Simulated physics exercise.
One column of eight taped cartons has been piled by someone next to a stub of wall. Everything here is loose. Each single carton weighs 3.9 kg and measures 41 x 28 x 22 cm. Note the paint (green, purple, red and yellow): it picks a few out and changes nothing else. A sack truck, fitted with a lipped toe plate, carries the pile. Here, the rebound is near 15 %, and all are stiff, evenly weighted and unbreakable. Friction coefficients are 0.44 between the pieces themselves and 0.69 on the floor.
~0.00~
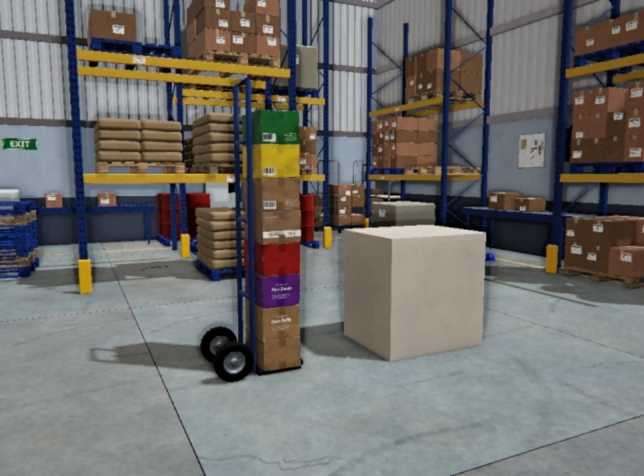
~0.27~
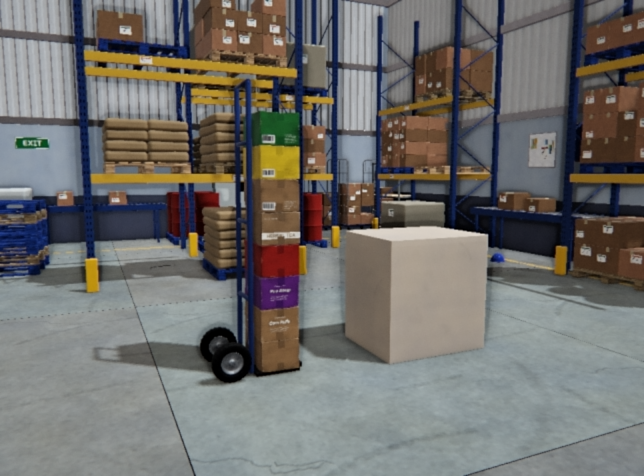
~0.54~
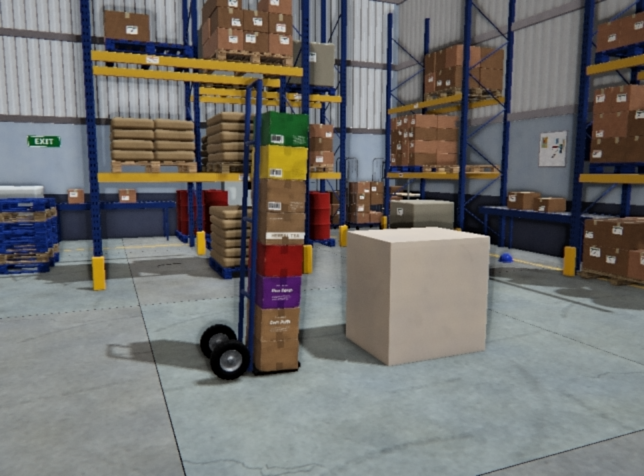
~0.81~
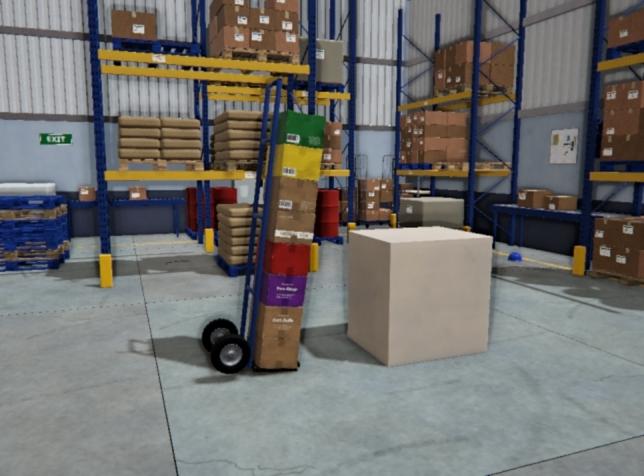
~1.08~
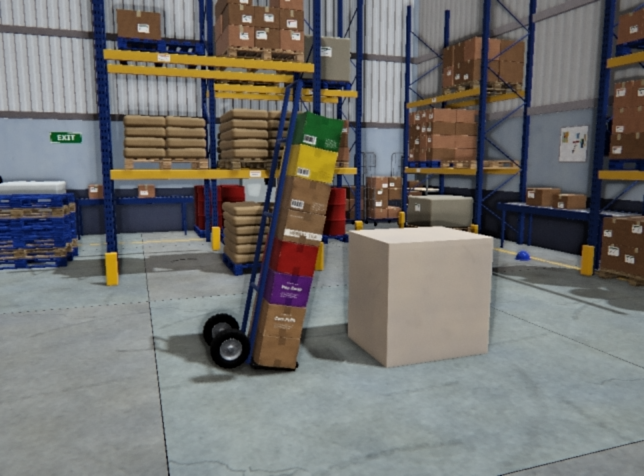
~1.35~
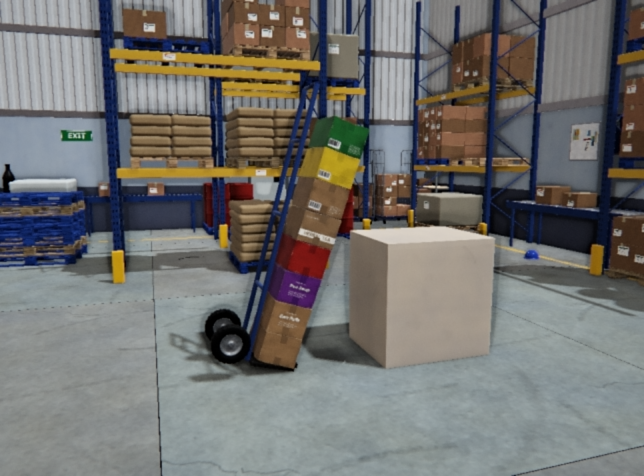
In a warehouse, a sack truck stacked with brown, purple, red, yellow and green cartons stands upright beside a large pale block, then tilts steadily to the right with its stack as the view shifts slightly.
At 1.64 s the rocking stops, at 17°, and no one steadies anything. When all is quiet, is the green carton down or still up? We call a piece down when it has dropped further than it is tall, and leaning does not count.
Green carton: Down.
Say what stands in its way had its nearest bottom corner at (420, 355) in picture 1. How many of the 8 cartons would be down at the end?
Count at the end: 5.
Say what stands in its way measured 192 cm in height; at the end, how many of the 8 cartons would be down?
Count at the end: 0.
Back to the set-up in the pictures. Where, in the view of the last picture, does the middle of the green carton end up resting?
It ends up at about (533, 300) in the last picture.
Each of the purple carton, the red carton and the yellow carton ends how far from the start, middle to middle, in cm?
Purple 50 cm, red 60 cm, yellow 170 cm.
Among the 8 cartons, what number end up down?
The count is 2.
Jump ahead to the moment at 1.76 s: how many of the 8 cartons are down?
Tally at that time: 2.
By 1.52 s, none of the 8 cartons down, 8 disturbed; green carton tilted 25°, 10 cm lower; yellow carton tilted 25°, 8 cm lower.
By 1.76 s, 2 of the 8 cartons down; green carton tilted 50°, 32 cm lower; yellow carton tilted 49°, 25 cm lower.
By 2.44 s, 2 of the 8 cartons down; green carton upside down; yellow carton upside down.
When it is over (3.7 s), 2 of the 8 cartons down; green carton 1.60 m lower; yellow carton upside down; purple carton tilted 44°, 9 cm lower. In pixels of the last frame, middles, green carton near (533, 300), yellow carton near (464, 220).
